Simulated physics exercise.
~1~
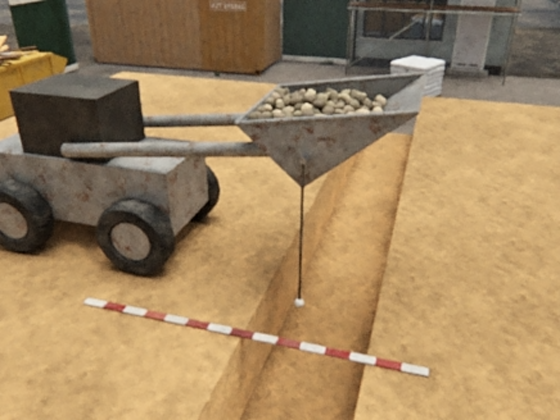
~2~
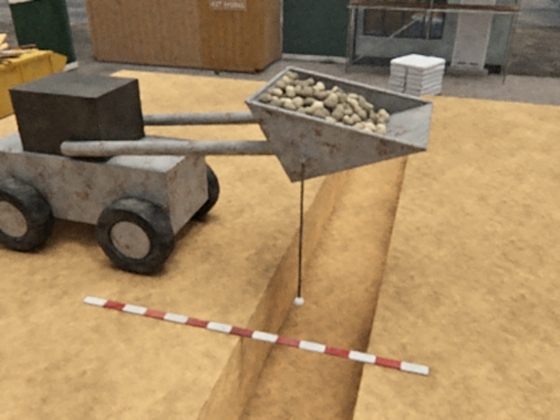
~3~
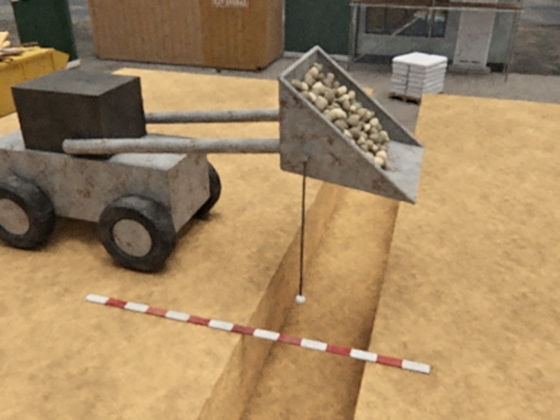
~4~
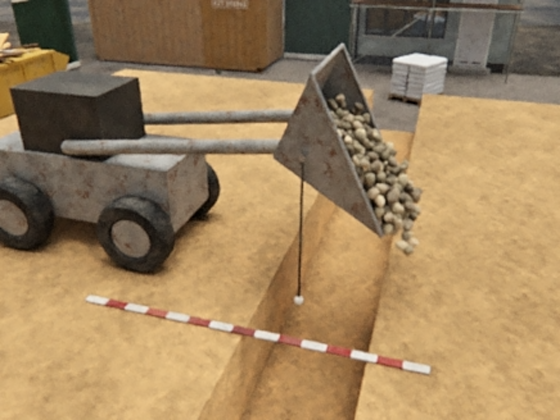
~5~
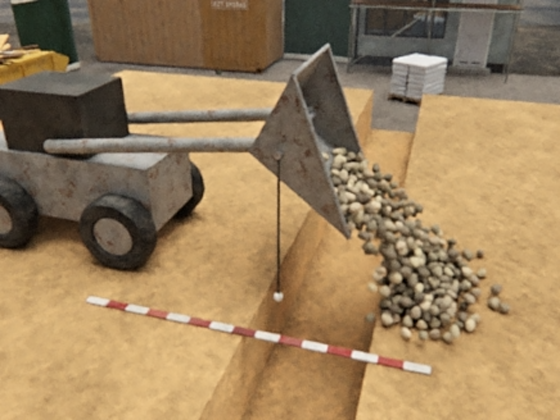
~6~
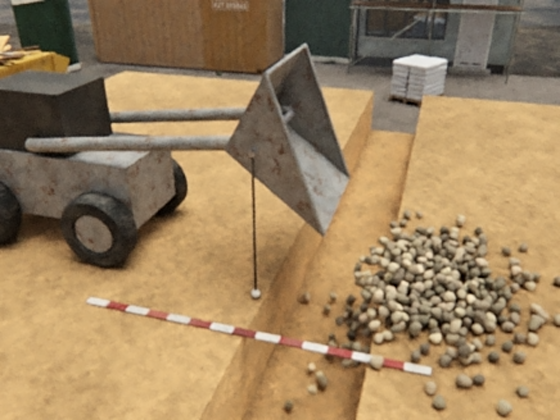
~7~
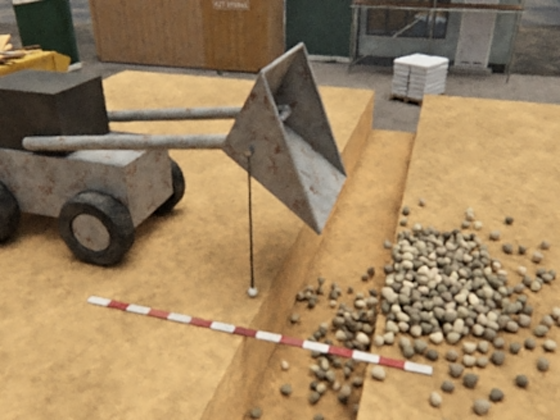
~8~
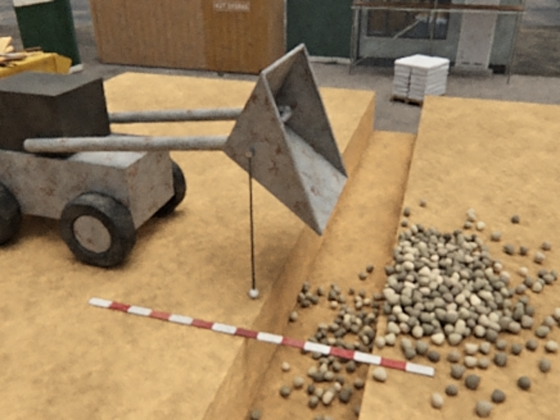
On sandy ground, a loader tips stones mostly past a trench, backing left as some fall in.
